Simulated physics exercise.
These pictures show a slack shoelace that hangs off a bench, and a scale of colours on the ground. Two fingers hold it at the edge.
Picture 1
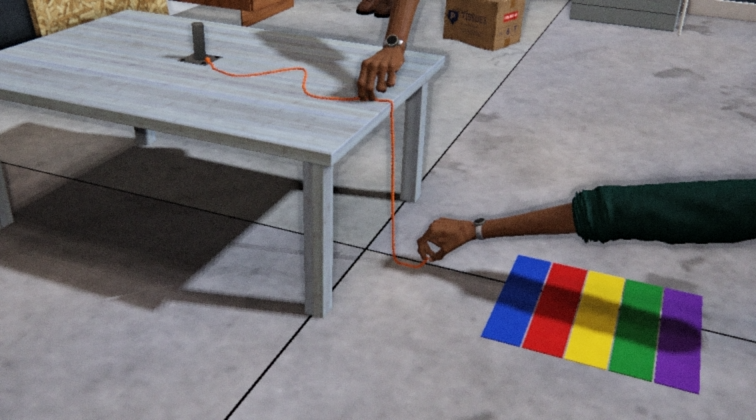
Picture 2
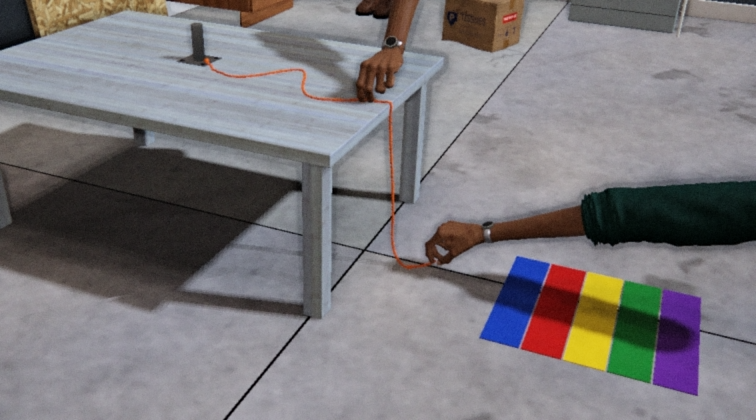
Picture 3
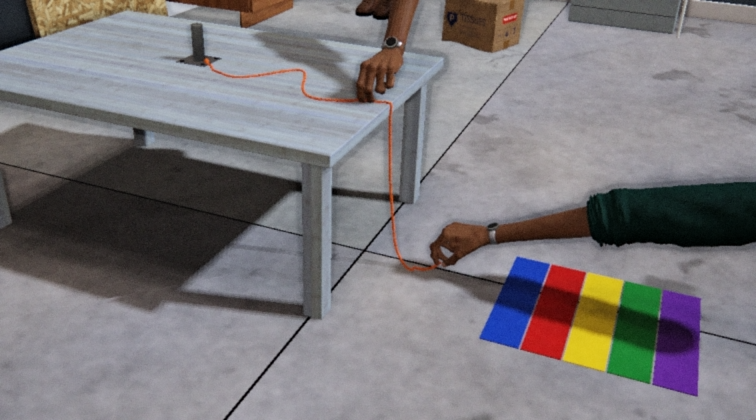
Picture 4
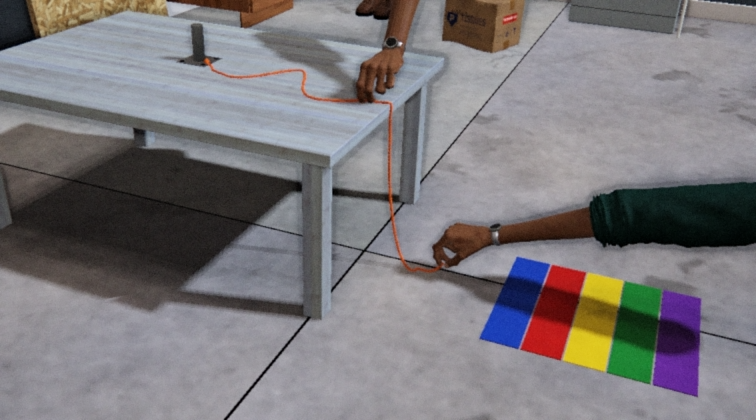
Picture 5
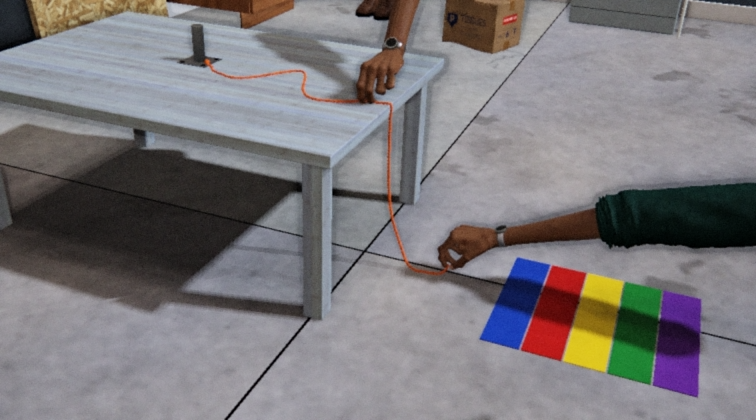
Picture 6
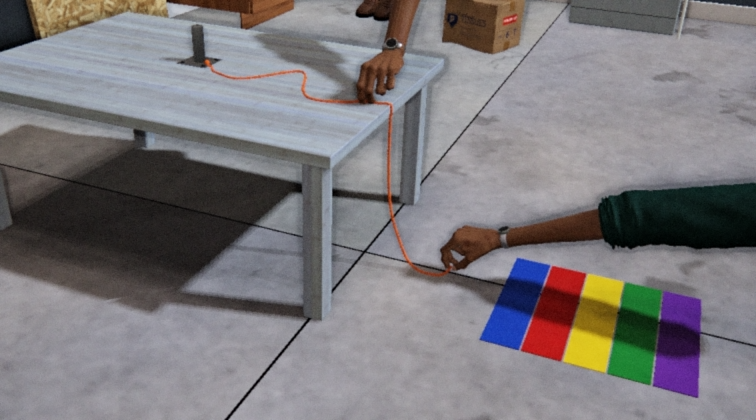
The clip opens on an orange shoelace hanging slack off the edge of a pale table, one hand pressing it at the edge while another holds its end near the floor. The lower hand then draws the end slightly right, toward the blue stripe of a coloured strip, as the upper hand stays still.
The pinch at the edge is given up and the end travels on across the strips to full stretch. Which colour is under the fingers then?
The end stops over the green strip.
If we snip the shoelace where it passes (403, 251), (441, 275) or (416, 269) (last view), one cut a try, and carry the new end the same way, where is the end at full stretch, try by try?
Try by try, around (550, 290), (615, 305) and (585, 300).
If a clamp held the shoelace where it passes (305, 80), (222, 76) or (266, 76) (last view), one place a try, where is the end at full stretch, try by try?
In that order: (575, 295), (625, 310) and (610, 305).
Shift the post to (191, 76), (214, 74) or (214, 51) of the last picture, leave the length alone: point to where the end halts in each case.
About (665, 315), (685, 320) and (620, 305).
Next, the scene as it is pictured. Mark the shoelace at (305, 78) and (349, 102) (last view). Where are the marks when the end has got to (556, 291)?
At (340, 87), then (406, 140).
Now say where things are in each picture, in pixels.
In the first frame, end (428, 258); blue (507, 325); red (548, 335); yellow (589, 346); green (633, 357); purple (678, 368).
In the second frame, end (436, 261); shoelace through (216, 71) (284, 71) (303, 90) (374, 101) (392, 167) (392, 241).
In the third frame, end (441, 263).
In the fourth frame, end (443, 263); shoelace through (216, 71) (284, 72) (304, 91) (374, 102) (389, 167) (397, 242).
In the fifth frame, end (449, 265).
In the sixth frame, end (451, 266); shoelace through (216, 72) (285, 73) (304, 92) (374, 103) (389, 168) (400, 243).
Early on, end near (556, 291); over red.
Midway, end near (608, 303); over yellow.
At the end of the slack, end near (640, 311); over green. It gets as far as the green strip.
